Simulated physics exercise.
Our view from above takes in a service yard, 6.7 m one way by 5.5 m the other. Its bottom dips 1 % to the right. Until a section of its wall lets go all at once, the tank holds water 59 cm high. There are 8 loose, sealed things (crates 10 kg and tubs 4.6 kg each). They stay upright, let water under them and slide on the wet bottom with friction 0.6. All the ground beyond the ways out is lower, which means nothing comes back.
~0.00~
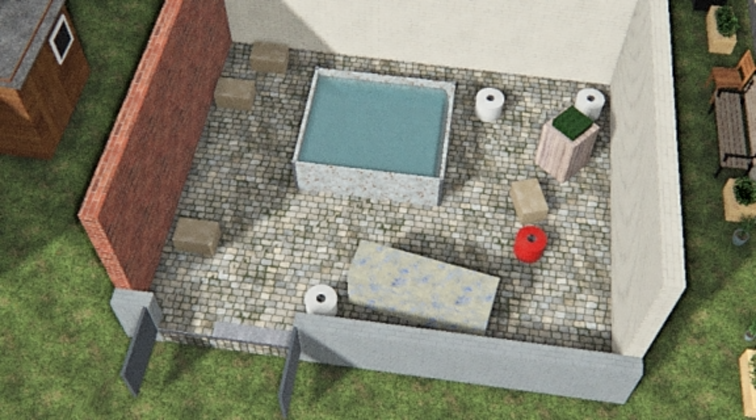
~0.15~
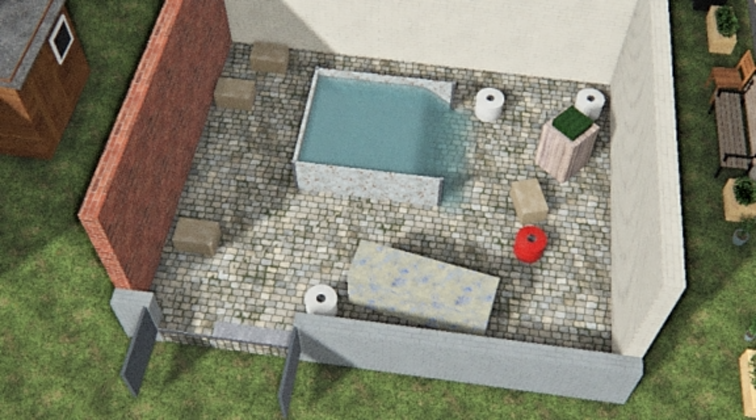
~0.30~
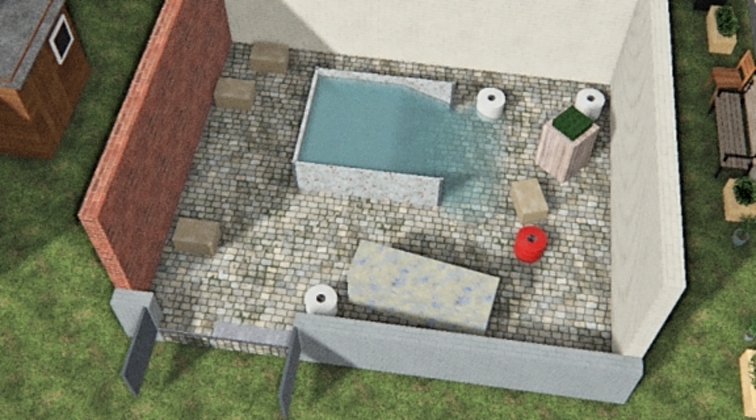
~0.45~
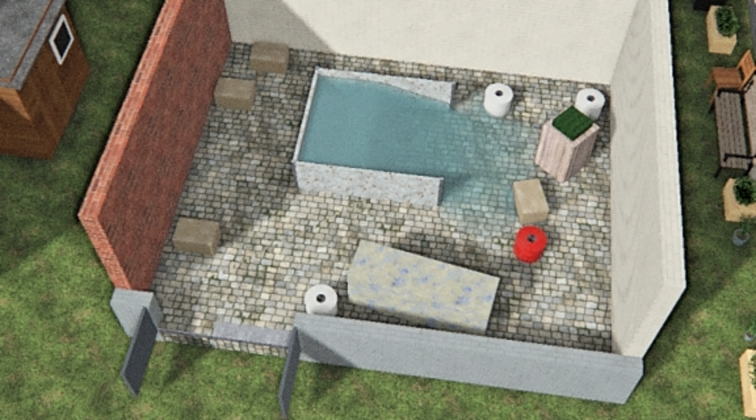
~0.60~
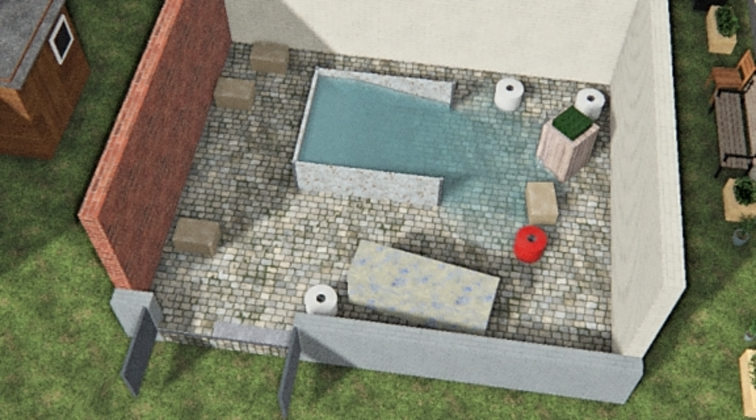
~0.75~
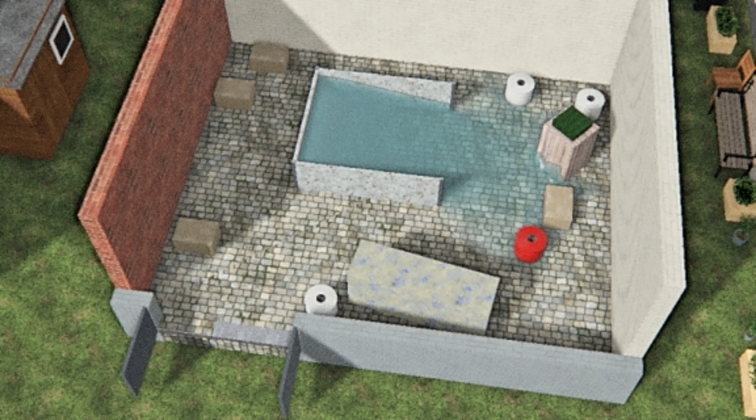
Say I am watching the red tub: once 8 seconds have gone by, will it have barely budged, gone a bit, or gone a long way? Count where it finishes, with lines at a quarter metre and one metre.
It's going to be swept far off, I think.
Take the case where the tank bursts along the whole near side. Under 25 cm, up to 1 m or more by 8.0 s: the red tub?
So, for the red tub: It is carried a long way.
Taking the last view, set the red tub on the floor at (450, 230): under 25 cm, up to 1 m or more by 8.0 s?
It gets carried off.
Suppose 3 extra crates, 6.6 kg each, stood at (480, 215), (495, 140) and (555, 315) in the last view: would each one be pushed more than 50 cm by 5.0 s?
Note, same order as listed: Beyond the limit, beyond the limit, beyond the limit.
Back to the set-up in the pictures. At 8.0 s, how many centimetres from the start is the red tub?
150 centimetres.
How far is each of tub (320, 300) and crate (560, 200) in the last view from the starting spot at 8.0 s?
Lab note - net shifts in turn: 150 cm; 150 cm.
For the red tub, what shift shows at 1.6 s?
By then it has shifted roughly 100 cm.
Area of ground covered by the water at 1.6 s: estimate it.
15 m2.
After 1.6 s the red tub is near (571, 287), 0.9 m from its start, aground; 0 of 8 are out; 3 afloat.
After 3.6 s the red tub is near (511, 324), 1.6 m from its start, afloat; 0 of 8 are out; 4 afloat.
After 5.6 s the red tub is near (488, 222), 0.7 m from its start, afloat; 0 of 8 are out; 5 afloat.
After 8.0 s the red tub is near (476, 163), 1.5 m from its start, afloat; 0 of 8 are out; 8 afloat.
